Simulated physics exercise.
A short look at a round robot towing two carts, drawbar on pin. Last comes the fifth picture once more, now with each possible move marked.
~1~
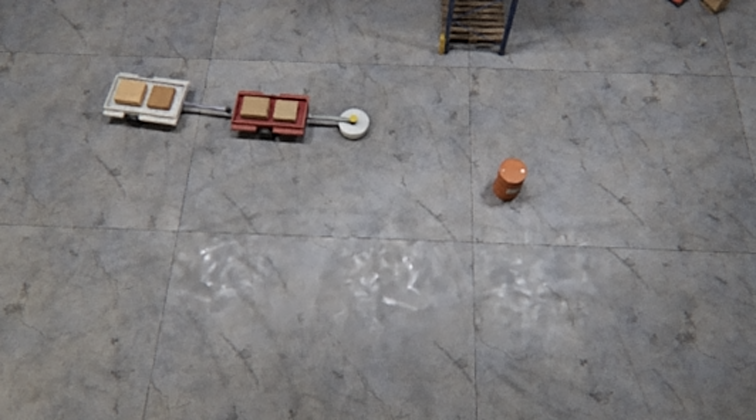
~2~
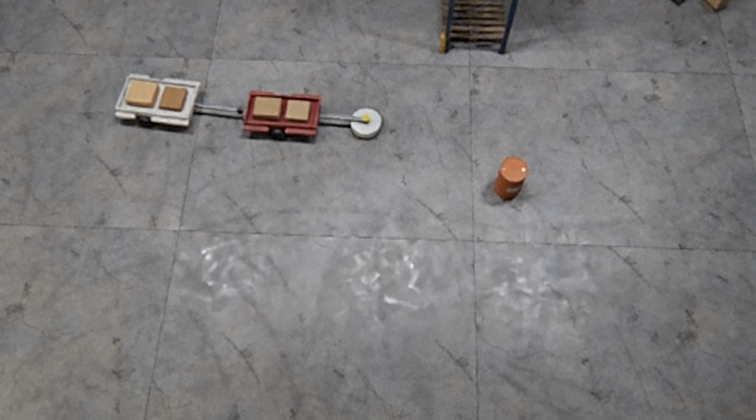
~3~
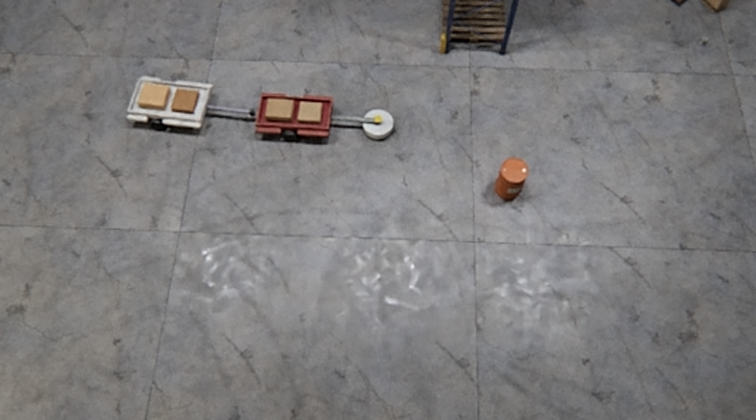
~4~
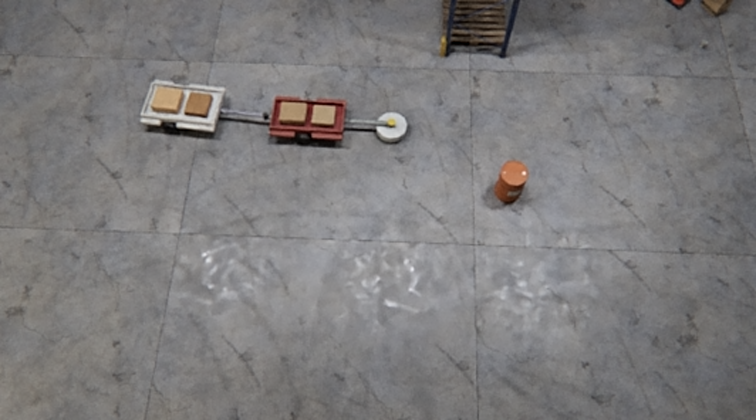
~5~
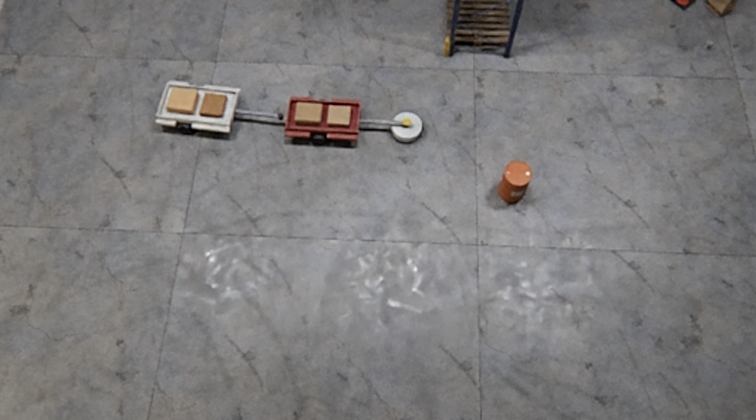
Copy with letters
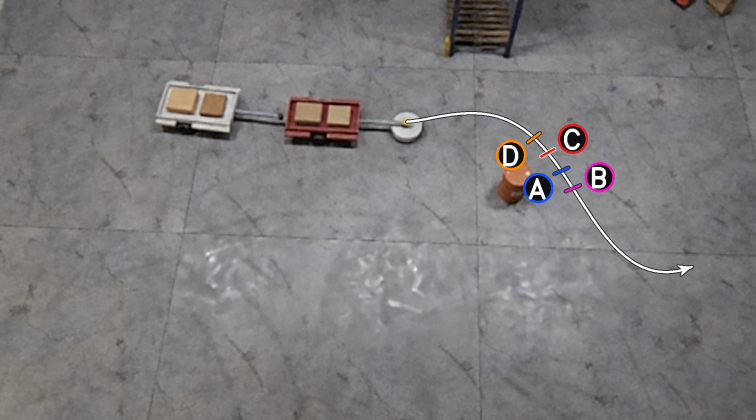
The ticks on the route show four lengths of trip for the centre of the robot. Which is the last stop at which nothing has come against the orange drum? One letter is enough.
Mark A.
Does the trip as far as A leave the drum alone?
Yes.
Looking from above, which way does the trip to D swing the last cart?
For that mark, anticlockwise.
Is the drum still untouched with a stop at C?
Yes.
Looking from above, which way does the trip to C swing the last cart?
Anticlockwise.
On the marked copy, A at (561, 171); B at (573, 188); C at (548, 153); D at (534, 138); the route from (407, 122) via (557, 165) to (692, 267).
Taking A. A third of the way, robot (467, 118), last cart (258, 112).
Two thirds of the way, robot (525, 136), last cart (316, 113).
When it is over, robot (559, 175), last cart (360, 113); nothing has been touched.
As for the rest, B is too far, the drum has been hit; C is safe but short; D is safe but short.
